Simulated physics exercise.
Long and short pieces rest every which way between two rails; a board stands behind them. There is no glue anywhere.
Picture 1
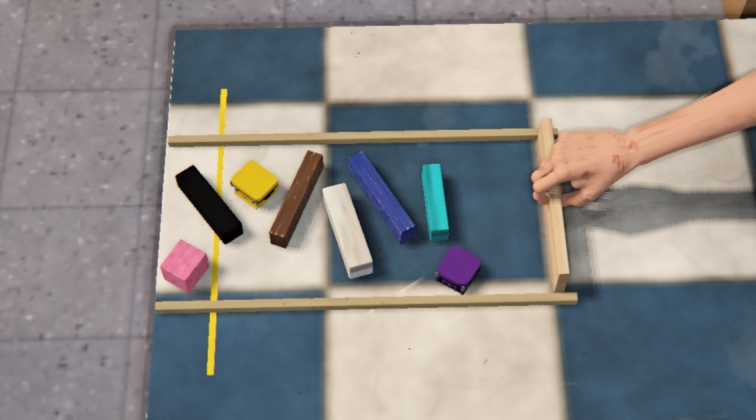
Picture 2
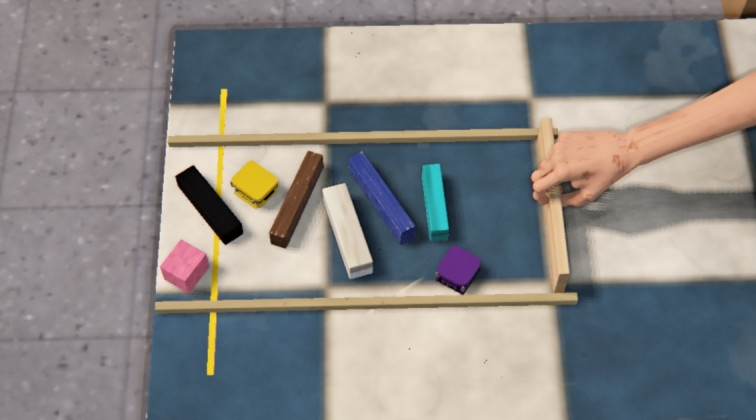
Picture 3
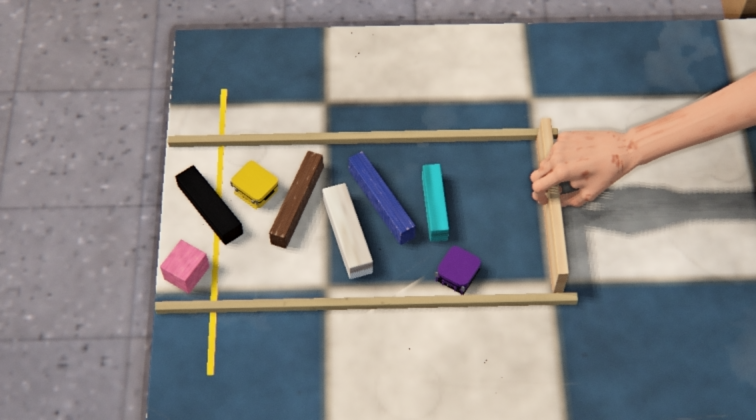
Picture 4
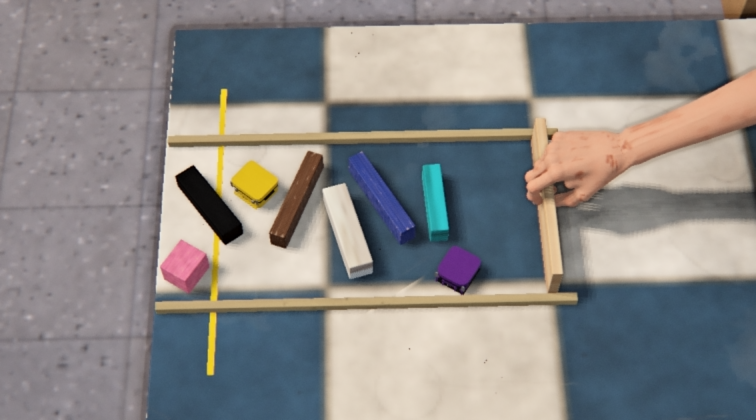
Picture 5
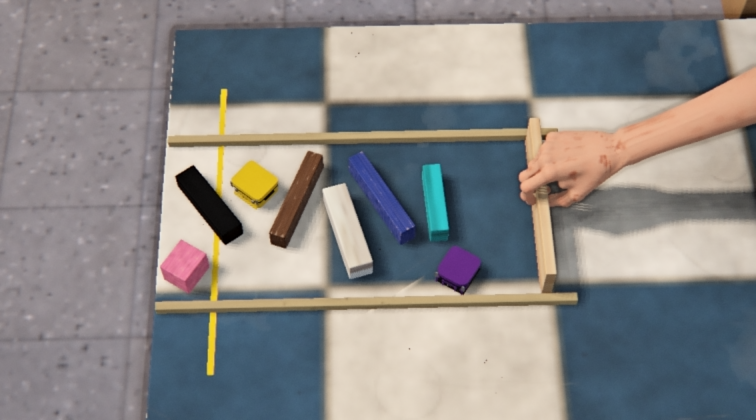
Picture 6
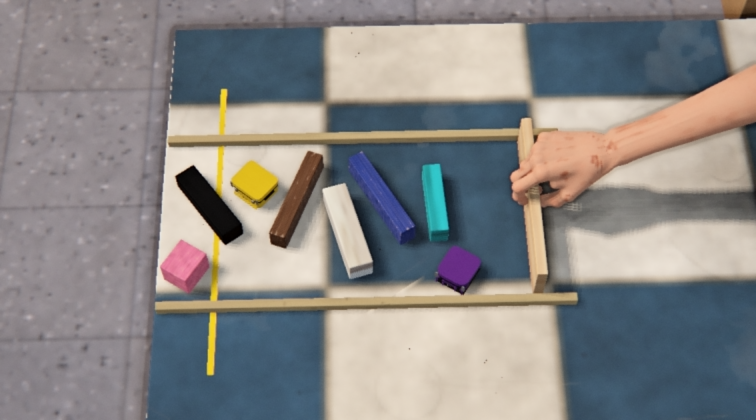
A hand slides an upright wooden board slightly to the left between two rails, while the pink, black, yellow, brown, white, blue, turquoise and purple pieces lying ahead of it, near a yellow line, stay still.
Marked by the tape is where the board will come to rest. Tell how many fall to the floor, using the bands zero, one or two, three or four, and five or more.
Three to four.
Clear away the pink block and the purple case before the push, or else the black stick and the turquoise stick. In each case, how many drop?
First 3, then 2.
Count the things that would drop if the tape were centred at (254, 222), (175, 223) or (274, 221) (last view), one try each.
2, 6, 0.
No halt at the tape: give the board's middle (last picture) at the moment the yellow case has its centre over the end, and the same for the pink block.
(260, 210) and then (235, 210), give or take.
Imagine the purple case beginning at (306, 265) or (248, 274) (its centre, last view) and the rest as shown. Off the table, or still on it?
So in the first try it ends up below, and in the second it ends up below.
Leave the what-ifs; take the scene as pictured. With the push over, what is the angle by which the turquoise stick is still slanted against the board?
Some 0 degrees.
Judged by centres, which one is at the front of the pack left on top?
The white stick finishes closest.
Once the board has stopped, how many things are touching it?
That number would be 2.
Soon after, none off yet; pink block at rest near (185, 267); black stick at rest near (209, 205); yellow case at rest near (256, 186).
At rest, the number that fall off is three or four; fallen, brown bar, yellow case, black stick and pink block.
